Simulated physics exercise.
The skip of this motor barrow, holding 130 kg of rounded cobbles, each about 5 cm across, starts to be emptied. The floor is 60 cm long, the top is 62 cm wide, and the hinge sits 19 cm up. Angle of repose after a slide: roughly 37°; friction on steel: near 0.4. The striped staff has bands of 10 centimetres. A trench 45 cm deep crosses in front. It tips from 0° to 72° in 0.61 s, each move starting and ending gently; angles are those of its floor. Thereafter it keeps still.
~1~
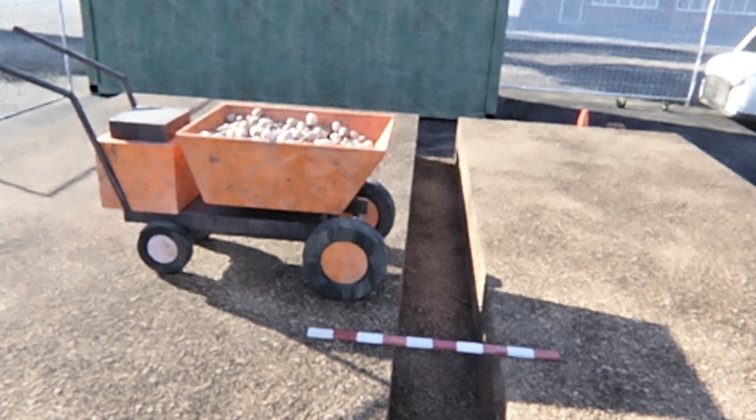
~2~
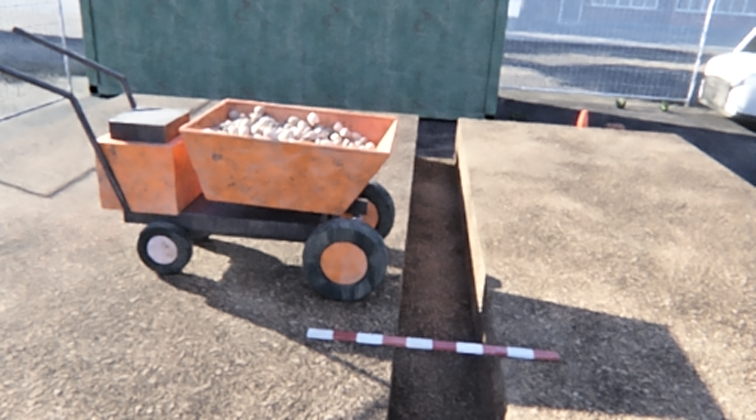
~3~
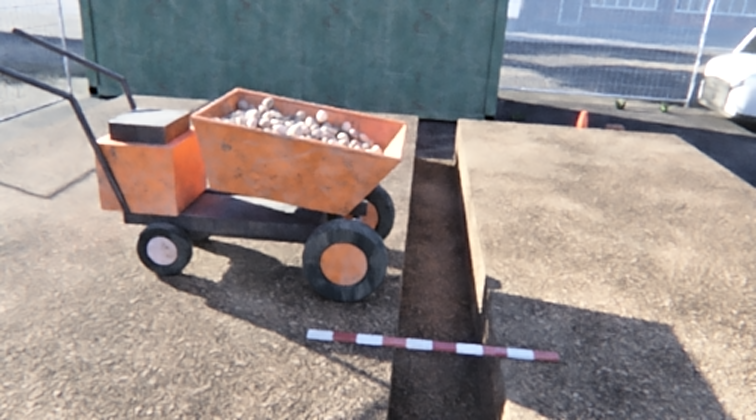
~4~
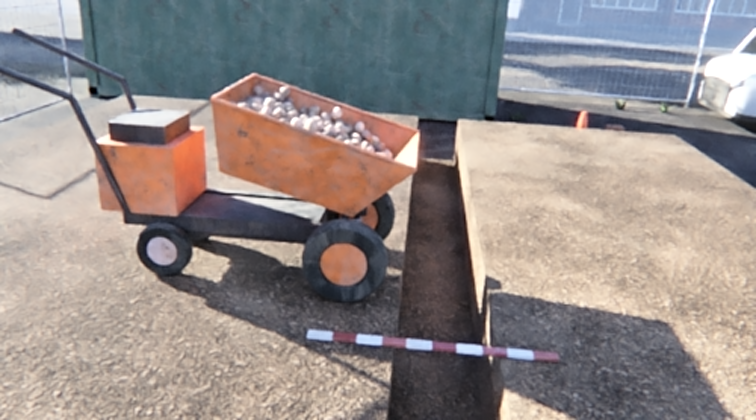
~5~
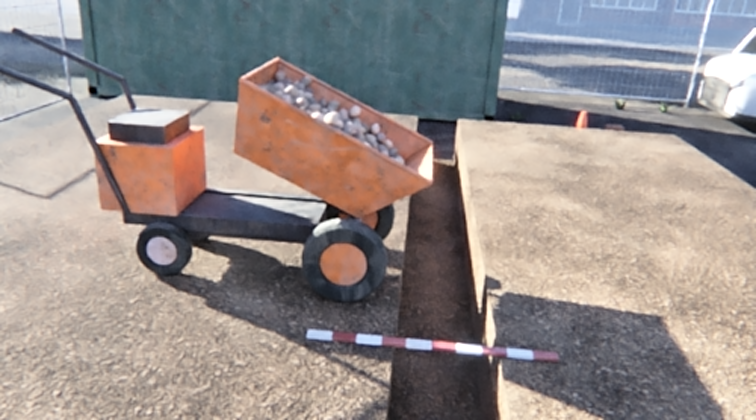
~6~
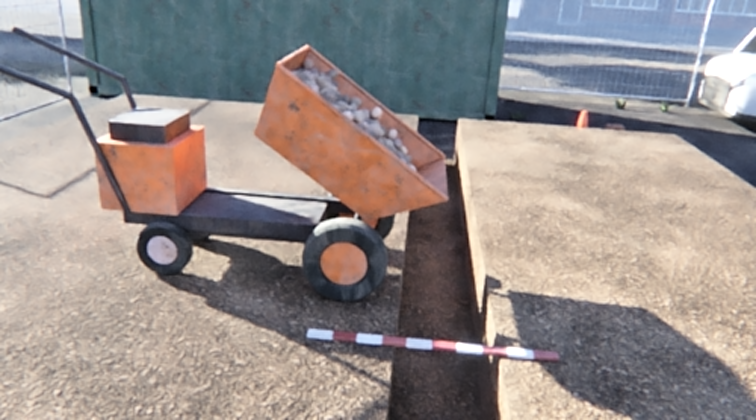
The orange skip of a small motor barrow, loaded with rounded cobbles, tilts up steadily from level, its left end rising and its lip leaning right over a narrow trench, while the wheels, handles and red-and-white striped staff stay still.
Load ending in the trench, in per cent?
33 per cent.
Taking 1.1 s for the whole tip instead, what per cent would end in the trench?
It would be near 45 percent.
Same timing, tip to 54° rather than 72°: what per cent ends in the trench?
Then about 10 per cent.
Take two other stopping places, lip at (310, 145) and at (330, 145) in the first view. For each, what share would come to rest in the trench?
About 90 per cent from the first spot, about 75 from the second.
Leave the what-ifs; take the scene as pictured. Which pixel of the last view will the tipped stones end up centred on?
Their middle lands near (528, 281).
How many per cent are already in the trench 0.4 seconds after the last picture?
Some 5 per cent of the load by that point.
Then, 0.2 s after the last picture the floor is at 61°, 100 % in the skip; the foremost stones are at (447, 217).
Then, 0.4 s after the last picture the floor is at 72°, 76 % in the skip, 5 % in the trench, 20 % past the trench; the foremost stones are at (537, 274).
Then, 0.8 s after the last picture the floor is at 72°, 21 % in the skip, 10 % in the trench, 69 % past the trench; the foremost stones are at (728, 288).
Then, 2.7 s after the last picture the floor is at 72°, 0 % in the skip, 33 % in the trench, 67 % past the trench; the foremost stones are past the picture's edge.
